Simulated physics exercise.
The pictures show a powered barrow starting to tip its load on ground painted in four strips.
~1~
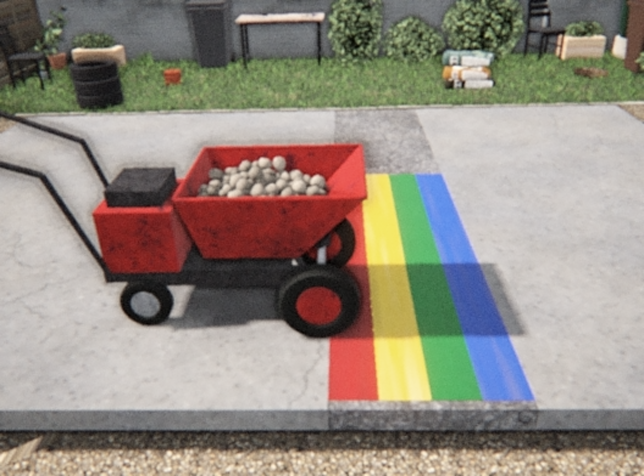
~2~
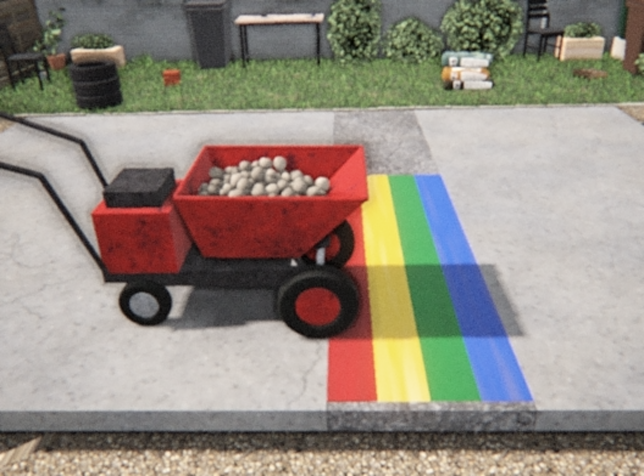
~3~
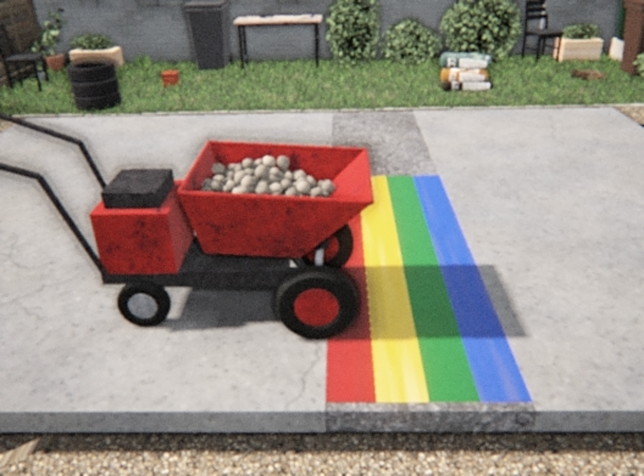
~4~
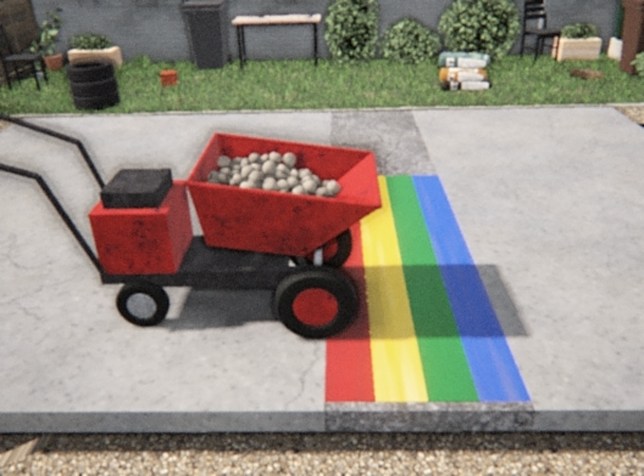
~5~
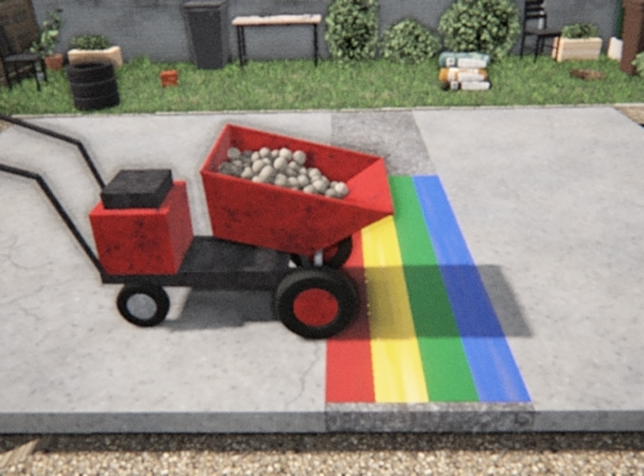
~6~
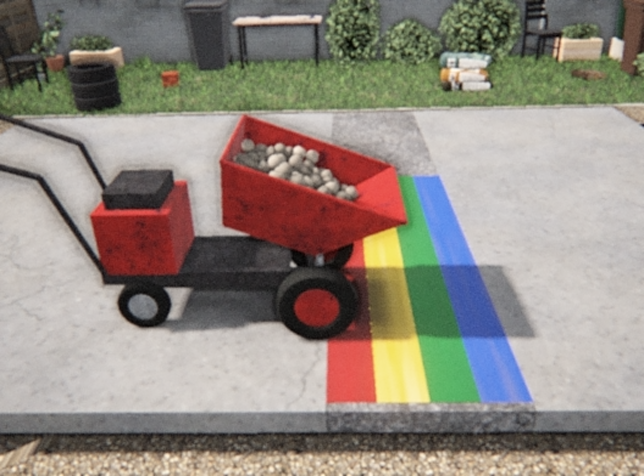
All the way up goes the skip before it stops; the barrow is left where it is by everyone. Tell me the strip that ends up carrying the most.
Blue.
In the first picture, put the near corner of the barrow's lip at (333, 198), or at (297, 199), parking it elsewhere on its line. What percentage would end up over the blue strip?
Result: 30 in a hundred, then 20 in a hundred.
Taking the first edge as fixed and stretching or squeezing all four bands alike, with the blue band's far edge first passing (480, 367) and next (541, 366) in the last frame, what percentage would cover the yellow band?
About 0 % and 0 %.
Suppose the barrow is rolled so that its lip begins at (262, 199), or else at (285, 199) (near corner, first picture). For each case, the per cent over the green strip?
20 % and 30 %, in that order.
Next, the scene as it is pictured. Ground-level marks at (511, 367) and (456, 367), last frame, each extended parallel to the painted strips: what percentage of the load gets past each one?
40 % and 80 %, in that order.
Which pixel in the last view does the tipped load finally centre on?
At about (481, 296).
Shortly afterwards, skip tipped steeply; the whole lot in the skip.
Next, skip tipped right over; near half in the skip; a little over the green strip; near a third over the blue strip; a little off the paint.
Some moments later, skip tipped right over; near a quarter in the skip; a little over the green strip; near a third over the blue strip; near a quarter off the paint.
In the end, skip tipped right over; near a quarter in the skip; none at all over the red strip; none at all over the yellow strip; a little over the green strip; near a third over the blue strip; near a quarter off the paint.
